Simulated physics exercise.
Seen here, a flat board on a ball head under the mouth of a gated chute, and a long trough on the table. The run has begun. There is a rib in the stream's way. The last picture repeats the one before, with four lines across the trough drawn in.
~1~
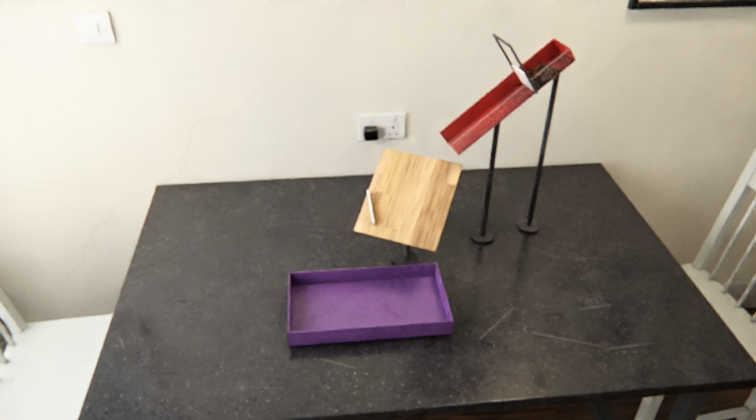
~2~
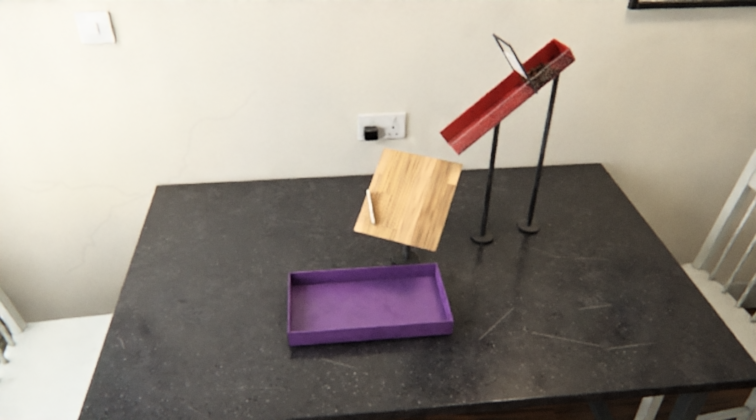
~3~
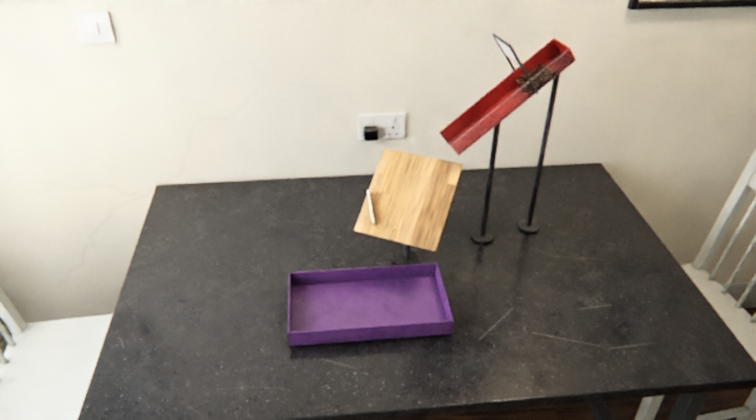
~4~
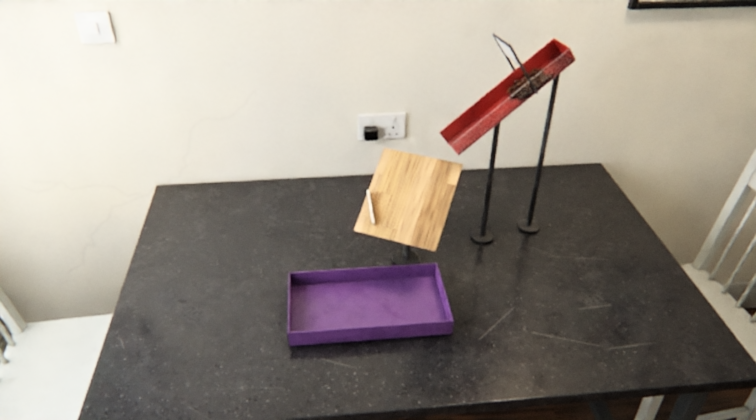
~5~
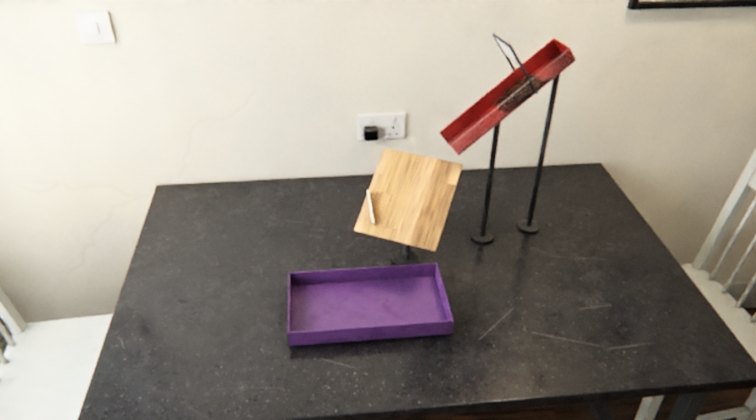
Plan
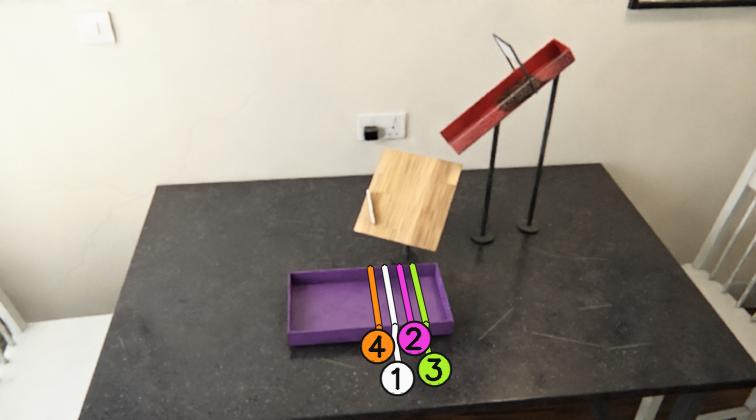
The clip opens on a dark table with a tilted wooden board, an empty purple tray and a raised red chute holding small dark pieces behind a gate. The gate swings up, and the pieces begin sliding down the chute to the left, stretching out partway along it.
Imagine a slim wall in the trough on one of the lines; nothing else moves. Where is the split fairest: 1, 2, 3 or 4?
4 works best here.
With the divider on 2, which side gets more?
Left.
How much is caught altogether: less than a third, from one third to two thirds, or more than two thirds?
About that: More than two thirds.
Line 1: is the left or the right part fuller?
More lands on the left.
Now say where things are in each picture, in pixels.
Load behind the gate at (535, 74), allspice berries; lip of the chute at (453, 149), sloping fairly steeply, in the first frame.
Middle of the board at (409, 197), tilted fairly steeply; middle of its low edge at (394, 240); of its high edge at (423, 156), in the second frame.
Front corners of the trough at (289, 333) and (453, 321), empty; front of the load at (521, 87), in the third frame.
Middle of the load at (526, 86); its front at (513, 97), about a quarter of the way to the lip; rib from (367, 190) to (373, 222), in the fourth frame.
Middle of the load at (520, 91); its front at (500, 108), about a third of the way to the lip, in the fifth frame.
On the marked copy, line 1 crosses the front rim at (394, 325); line 2 crosses the front rim at (411, 324); line 3 crosses the front rim at (425, 323); line 4 crosses the front rim at (378, 326).
If 1 is chosen, of what is caught, nearly all on the left of the divider, a small part on the right.
If 2 is chosen, of what is caught, all on the left of the divider, none on the right.
If 3 is chosen, of what is caught, all on the left of the divider, none on the right.
If 4 is chosen, of what is caught, about two thirds on the left of the divider, about a third on the right.
